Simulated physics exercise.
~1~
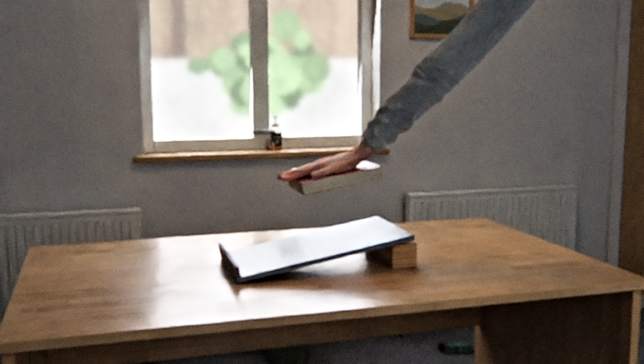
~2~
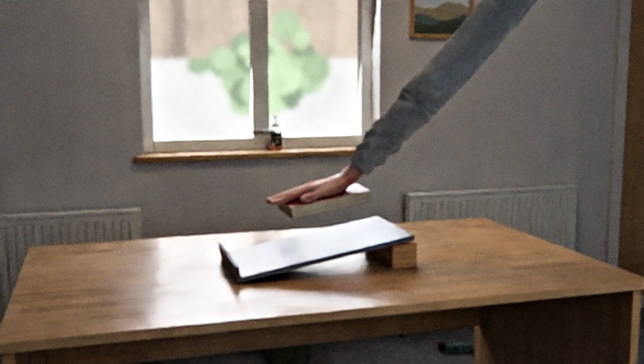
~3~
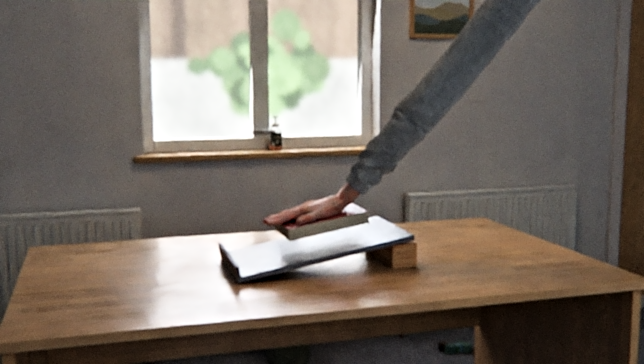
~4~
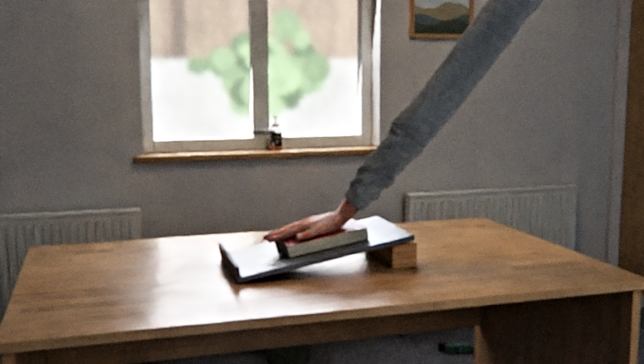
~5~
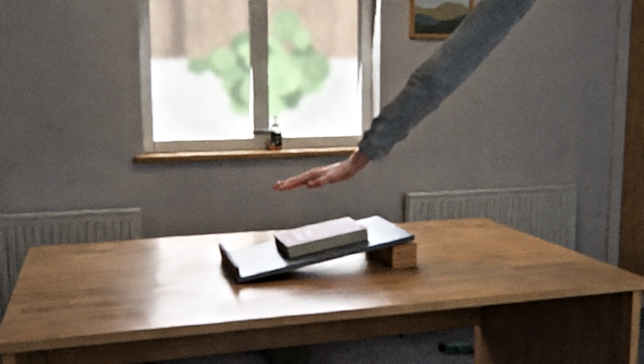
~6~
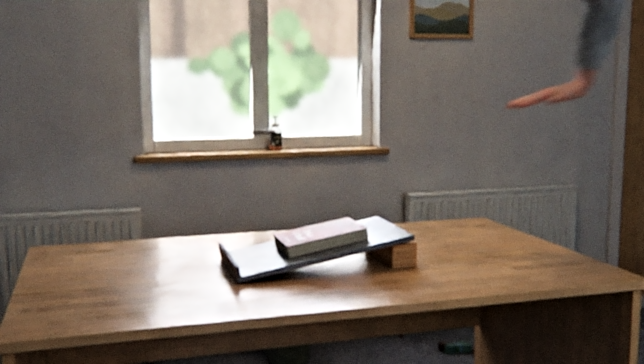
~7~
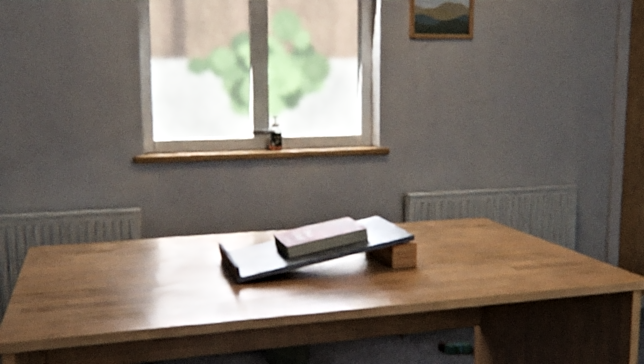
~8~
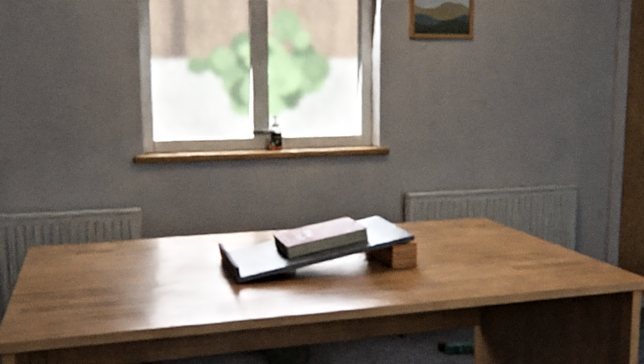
A book being lowered by hand onto a sloping board on a wooden table, then released and staying put as the hand withdraws.
